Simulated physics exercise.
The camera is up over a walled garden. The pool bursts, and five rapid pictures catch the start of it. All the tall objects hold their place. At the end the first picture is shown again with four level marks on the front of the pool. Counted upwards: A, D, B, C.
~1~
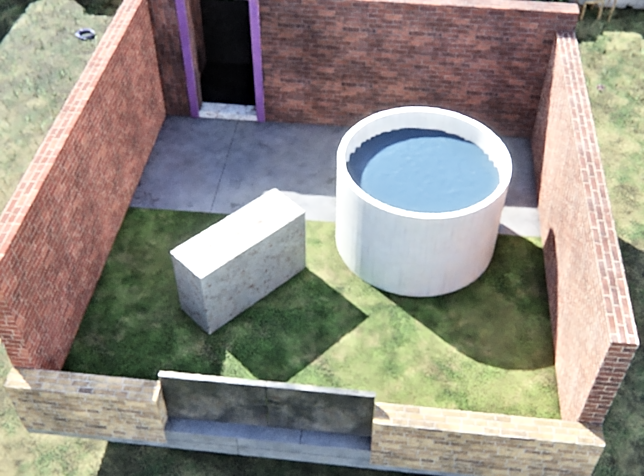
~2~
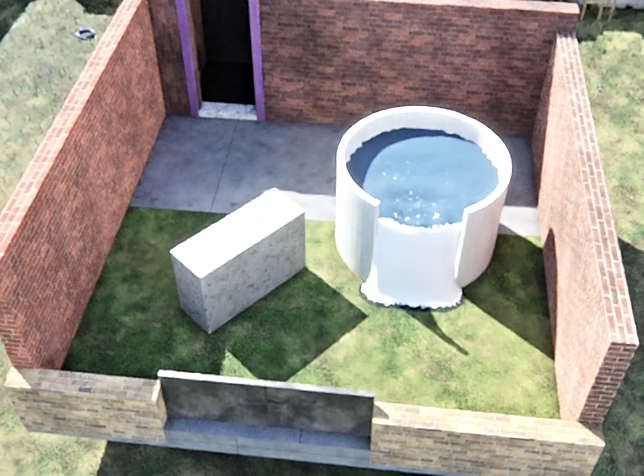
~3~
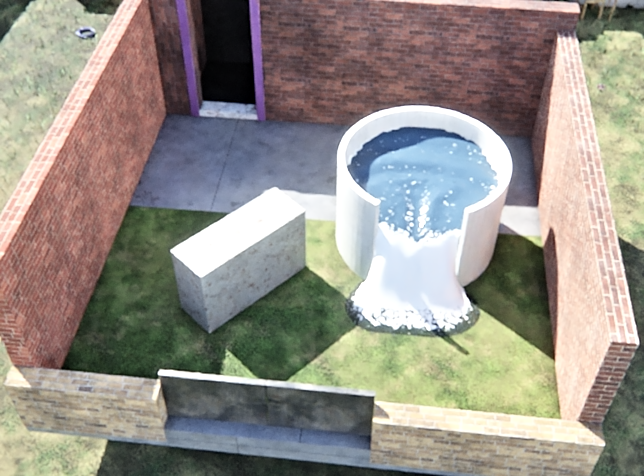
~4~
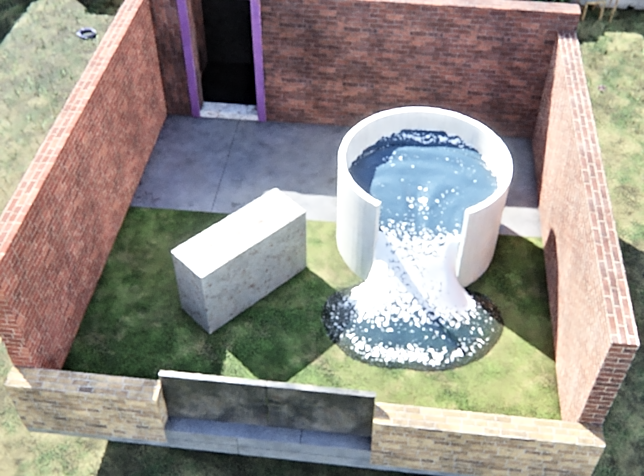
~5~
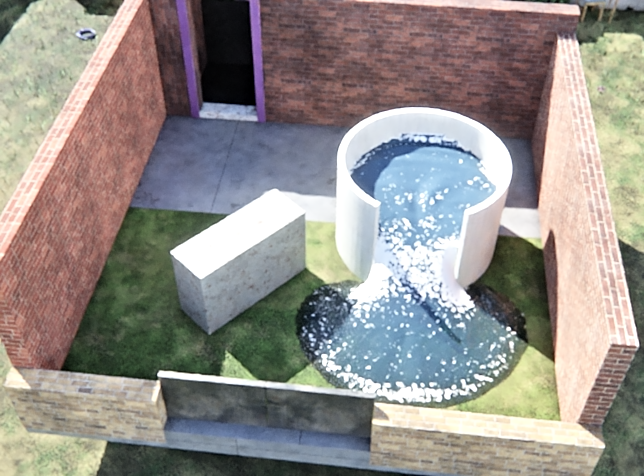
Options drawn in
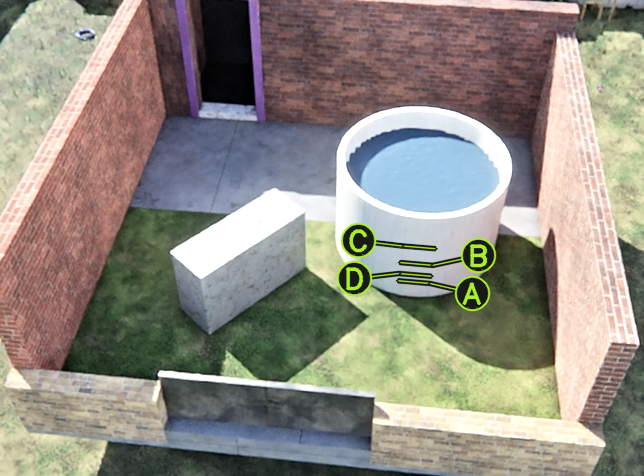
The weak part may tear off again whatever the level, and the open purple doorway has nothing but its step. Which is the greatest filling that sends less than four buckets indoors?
The limit is C.
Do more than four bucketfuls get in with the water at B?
No, not at all.
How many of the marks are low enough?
All four.
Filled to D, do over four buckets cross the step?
No, that is safe.
On the marked copy, A at (414, 282); B at (416, 263); C at (418, 247); D at (415, 274); from the bottom up A, D, B, C.
Choosing A, nothing gets over.
Choosing B, nothing gets over.
Choosing C, a bucket or two gets in.
Choosing D, nothing gets over.
